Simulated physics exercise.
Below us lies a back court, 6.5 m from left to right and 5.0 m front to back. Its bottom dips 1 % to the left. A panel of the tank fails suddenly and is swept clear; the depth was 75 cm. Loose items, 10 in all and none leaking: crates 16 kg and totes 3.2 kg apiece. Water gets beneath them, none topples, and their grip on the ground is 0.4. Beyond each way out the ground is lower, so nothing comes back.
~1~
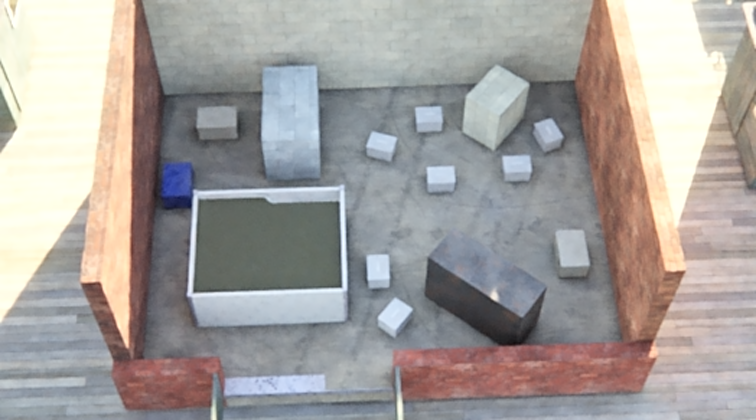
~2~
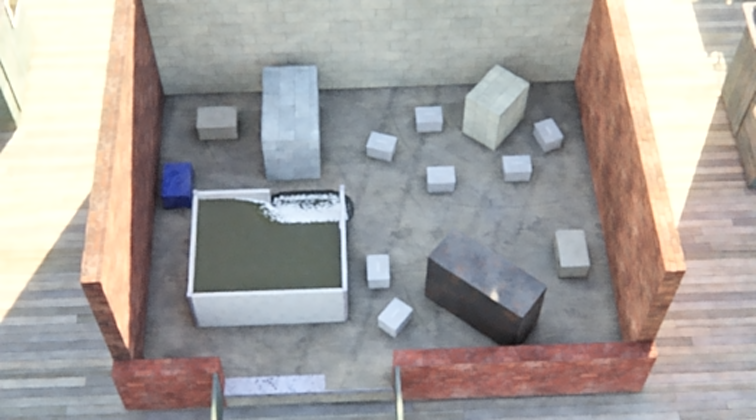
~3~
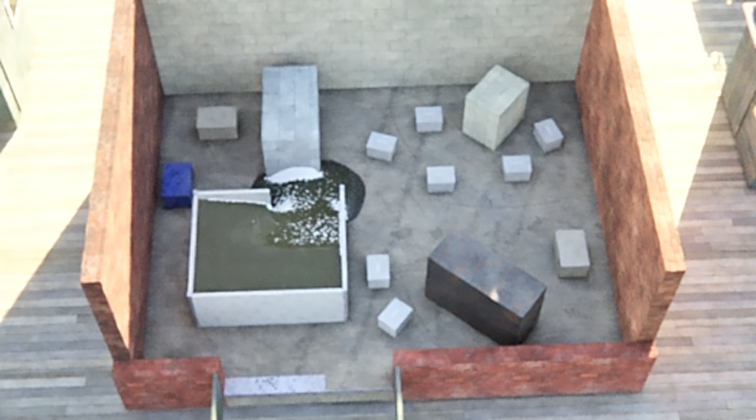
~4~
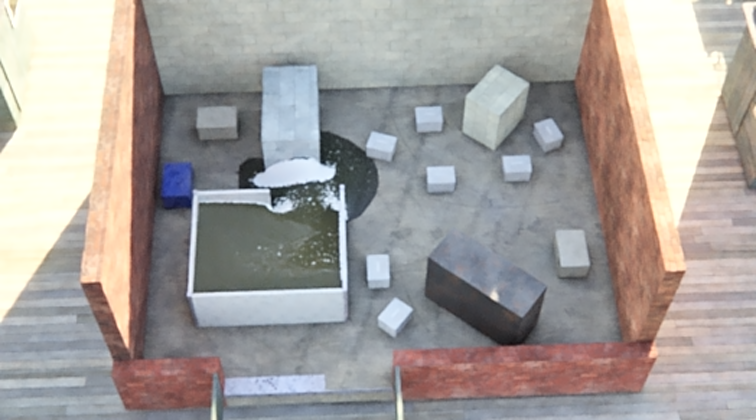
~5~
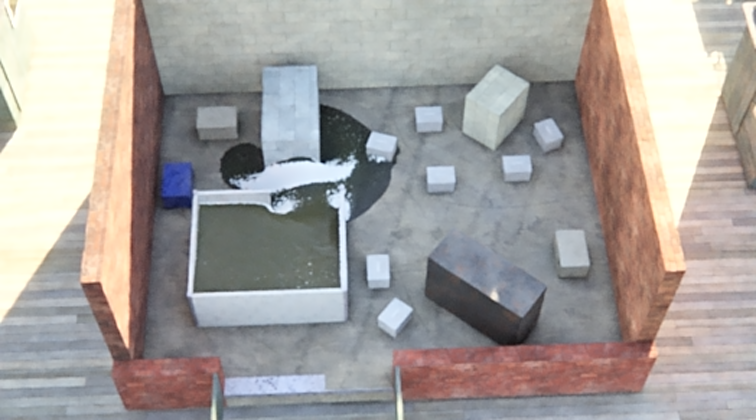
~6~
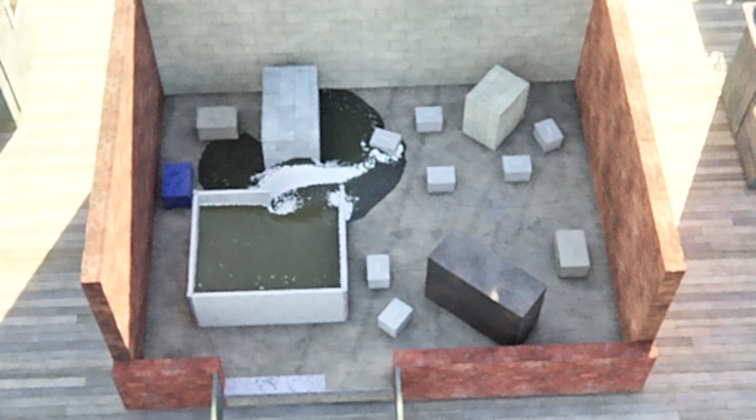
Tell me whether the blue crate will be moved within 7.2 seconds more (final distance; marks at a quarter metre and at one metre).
The blue crate moves a short way.
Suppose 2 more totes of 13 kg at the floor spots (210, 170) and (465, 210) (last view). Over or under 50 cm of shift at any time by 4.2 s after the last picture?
In turn: More, short of it.
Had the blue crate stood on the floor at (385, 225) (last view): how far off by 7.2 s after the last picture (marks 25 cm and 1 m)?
It holds its place.
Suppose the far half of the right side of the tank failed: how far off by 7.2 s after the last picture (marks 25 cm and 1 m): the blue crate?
In that case the blue crate barely shifts.
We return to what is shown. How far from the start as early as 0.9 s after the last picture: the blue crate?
About 10 cm.
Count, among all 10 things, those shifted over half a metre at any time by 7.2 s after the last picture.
I count 9.
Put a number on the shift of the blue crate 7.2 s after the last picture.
Roughly 40 cm.
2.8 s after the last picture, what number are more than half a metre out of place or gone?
5 of them.
Then, 0.9 s after the last picture the blue crate is near (167, 179), 0.1 m from its start, aground; 0 of 10 are out; 2 afloat.
Then, 2.8 s after the last picture the blue crate is near (180, 100), 1.4 m from its start, afloat; 0 of 10 are out; 4 afloat.
Then, 4.8 s after the last picture the blue crate is near (237, 115), 1.4 m from its start, afloat; 0 of 10 are out; 6 afloat.
Then, 7.2 s after the last picture the blue crate is near (196, 191), 0.4 m from its start, afloat; 0 of 10 are out; 10 afloat.
